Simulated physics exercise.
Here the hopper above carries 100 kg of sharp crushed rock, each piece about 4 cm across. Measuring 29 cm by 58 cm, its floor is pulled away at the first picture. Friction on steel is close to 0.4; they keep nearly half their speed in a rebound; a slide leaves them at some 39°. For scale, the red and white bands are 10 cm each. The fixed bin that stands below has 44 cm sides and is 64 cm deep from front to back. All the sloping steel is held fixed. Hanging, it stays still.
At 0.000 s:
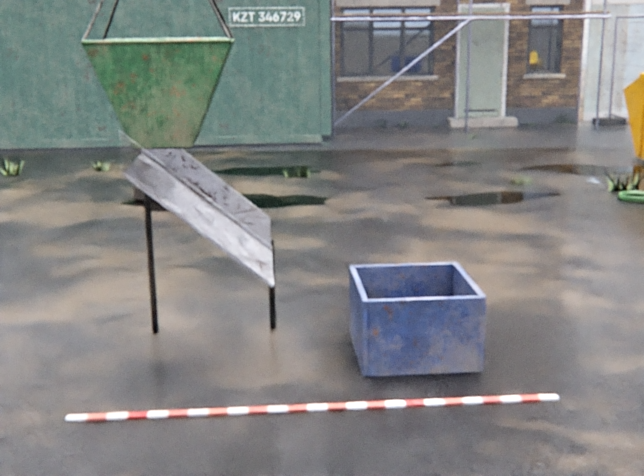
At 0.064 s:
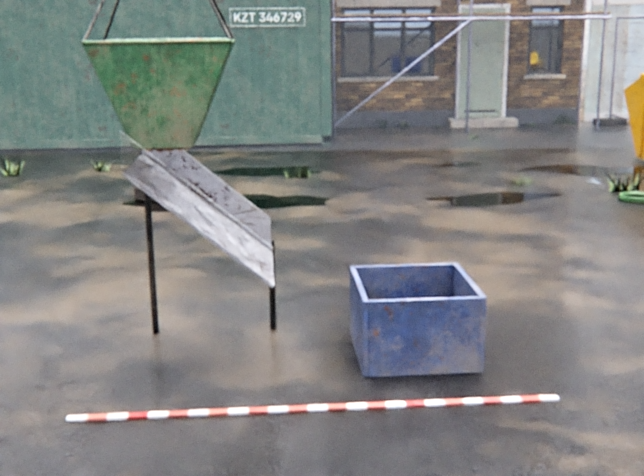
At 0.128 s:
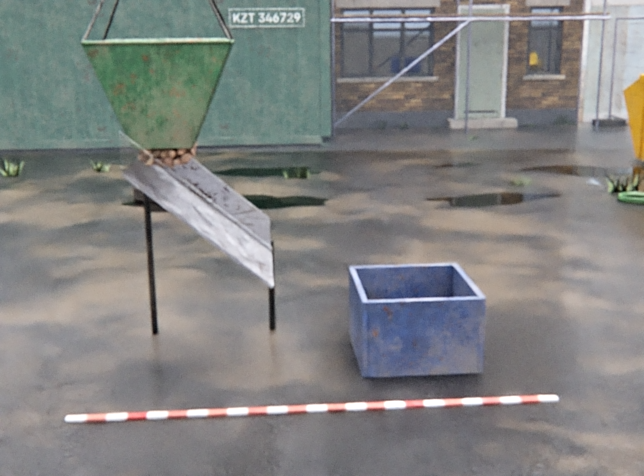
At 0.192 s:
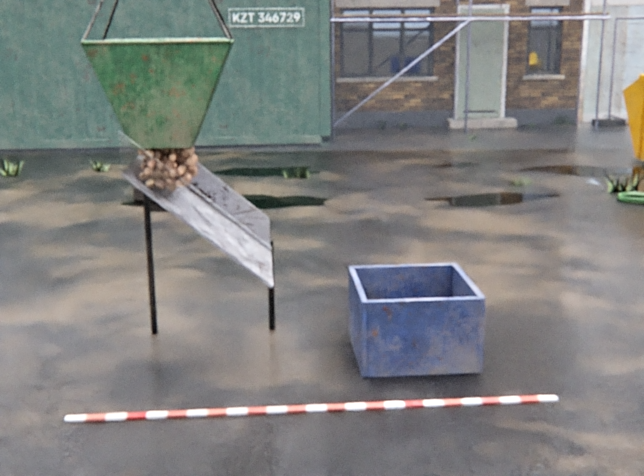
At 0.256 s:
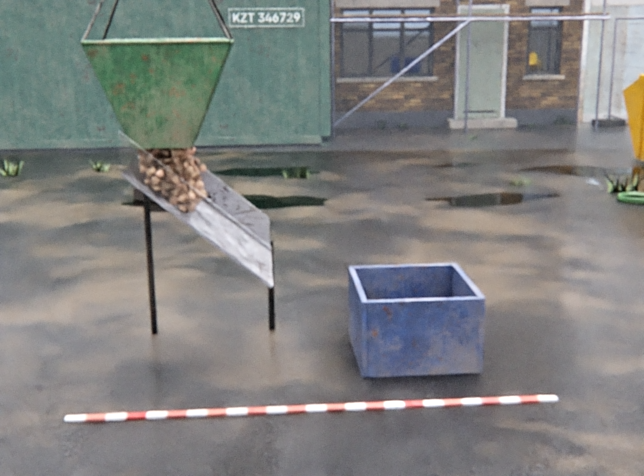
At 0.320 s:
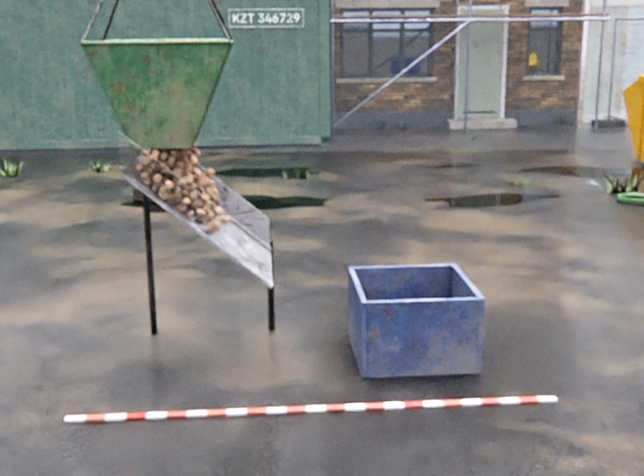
A green hopper hangs at the left above a sloping grey metal slide on thin dark legs, with an open blue box to its right and a red and white banded pole lying in front. The still, slightly raised view shows a wet paved yard before a green container and a brick building. Brown, stony pieces emerge from the hopper, gather on the slide's upper end, and spread down its slope.
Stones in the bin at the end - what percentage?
Roughly 0 percent.
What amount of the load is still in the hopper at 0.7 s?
0 %, roughly.
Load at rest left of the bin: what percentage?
95 in a hundred, roughly.
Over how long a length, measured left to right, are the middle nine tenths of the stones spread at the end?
I'd say close to 50 cm, left to right.
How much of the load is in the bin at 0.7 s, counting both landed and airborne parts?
Something like 0 percent.
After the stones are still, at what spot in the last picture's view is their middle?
Middle at rest: Roughly (329, 346).
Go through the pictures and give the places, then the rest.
The outlet is at (162, 138); nothing has dropped yet, in the first frame.
The outlet is at (163, 138); 5 % is out, in the second frame.
Outlet at (162, 139), the stream shows down to (172, 160); 86 % still inside, in the third frame.
Outlet at (162, 138), the stream shows down to (174, 182); 72 % still inside, in the fourth frame.
Outlet at (162, 139), the stream shows down to (192, 200); 60 % still inside, in the fifth frame.
Outlet at (162, 139), the stream shows down to (217, 223); 45 % still inside, in the sixth frame.
After 0.7 s, 0 % in the hopper, 73 % on the steel, 27 % falling or lying left of the bin; the stones farthest right are at (351, 349).
After 1.1 s, 0 % in the hopper, 15 % on the steel, 84 % falling or lying left of the bin, 2 % falling or lying beside or right of the bin; the stones farthest right are at (392, 375).
After 1.7 s, 0 % in the hopper, 95 % falling or lying left of the bin, 5 % falling or lying beside or right of the bin; the stones farthest right are at (399, 339).
After 2.6 s, 0 % in the hopper, 95 % falling or lying left of the bin, 5 % falling or lying beside or right of the bin; the stones farthest right are at (399, 339).
After 4.5 s, 0 % in the hopper, 95 % left of the bin, 5 % beside or right of the bin; the stones farthest right are at (399, 339).
